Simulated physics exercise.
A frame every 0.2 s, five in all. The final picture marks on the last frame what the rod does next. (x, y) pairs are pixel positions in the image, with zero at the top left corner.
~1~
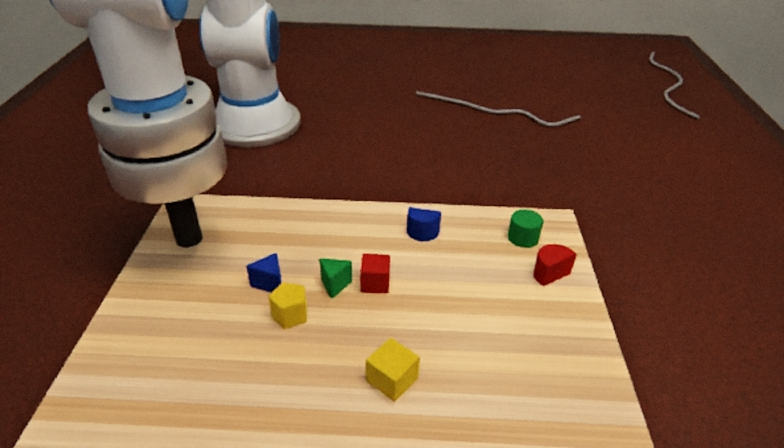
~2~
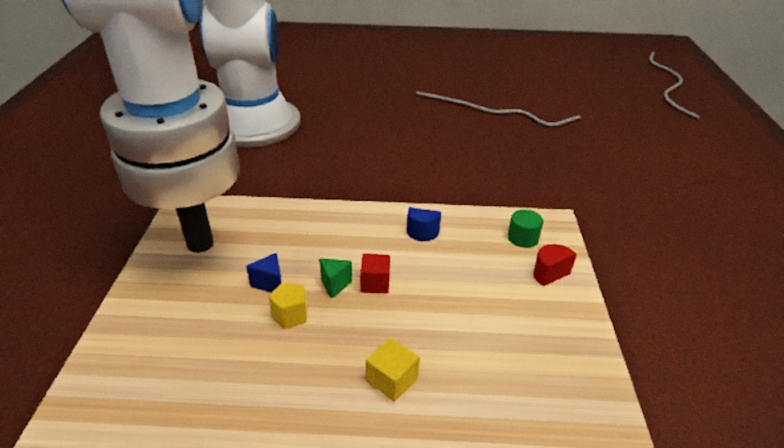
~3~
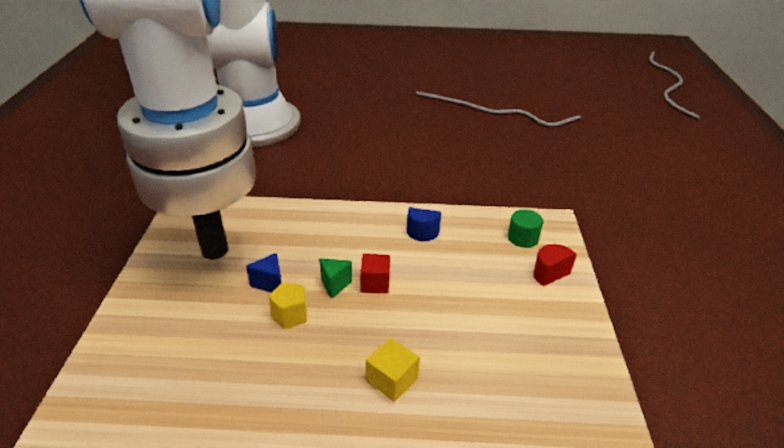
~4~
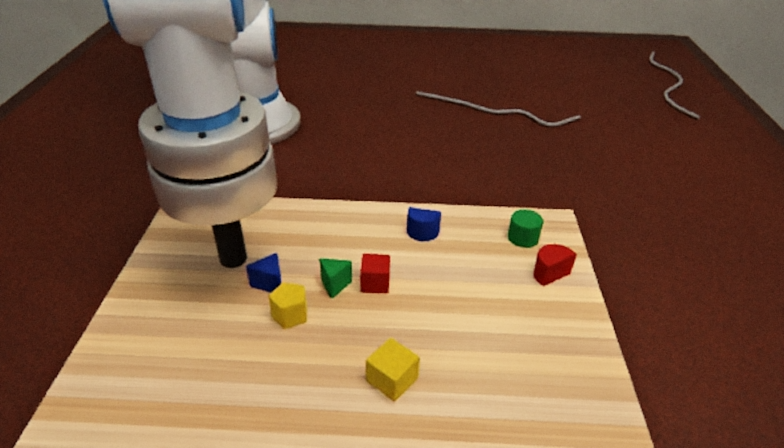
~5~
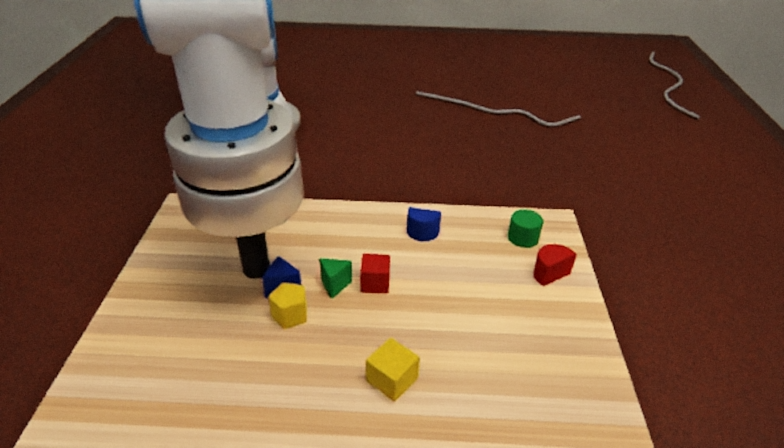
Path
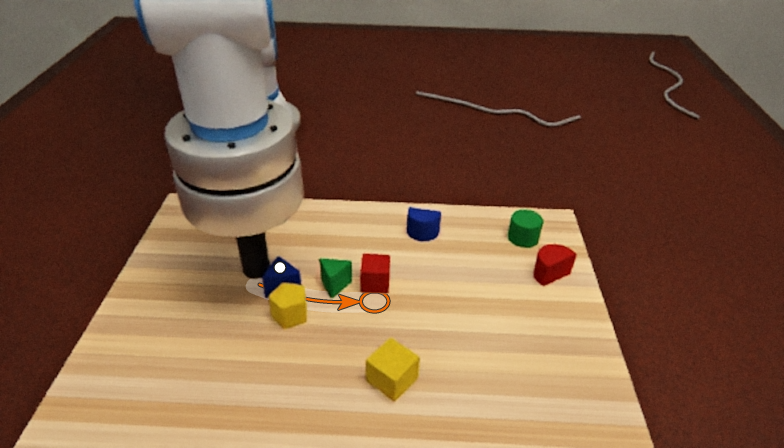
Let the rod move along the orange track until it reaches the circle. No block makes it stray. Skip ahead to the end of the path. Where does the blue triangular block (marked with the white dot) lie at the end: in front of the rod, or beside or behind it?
It stays on the rod's front.
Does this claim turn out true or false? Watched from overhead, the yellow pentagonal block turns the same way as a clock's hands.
True
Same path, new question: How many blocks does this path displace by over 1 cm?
Three or more blocks.
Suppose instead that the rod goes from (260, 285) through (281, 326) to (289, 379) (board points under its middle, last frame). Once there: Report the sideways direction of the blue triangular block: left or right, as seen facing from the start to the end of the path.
Leftward.
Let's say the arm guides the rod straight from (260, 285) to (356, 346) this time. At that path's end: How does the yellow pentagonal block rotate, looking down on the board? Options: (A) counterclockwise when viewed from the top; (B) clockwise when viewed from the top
It's B.
Path on the board, from (260, 285) by way of (313, 300) to (375, 301); the dot is on the blue triangular block.
The first path, step by step. One third of the way, rod (294, 282); blue triangular block (321, 277); yellow pentagonal block (297, 300), turned 40° clockwise.
Two thirds of the way, rod (334, 287); blue triangular block (360, 279), turned 35° anticlockwise; yellow pentagonal block (300, 302), turned 60° clockwise; green triangular block (347, 262), turned 55° anticlockwise.
At the end, rod (375, 286); blue triangular block (401, 278), turned 45° anticlockwise; yellow pentagonal block (300, 302), turned 60° clockwise; green triangular block (347, 262), turned 60° anticlockwise; red square piece (378, 260).
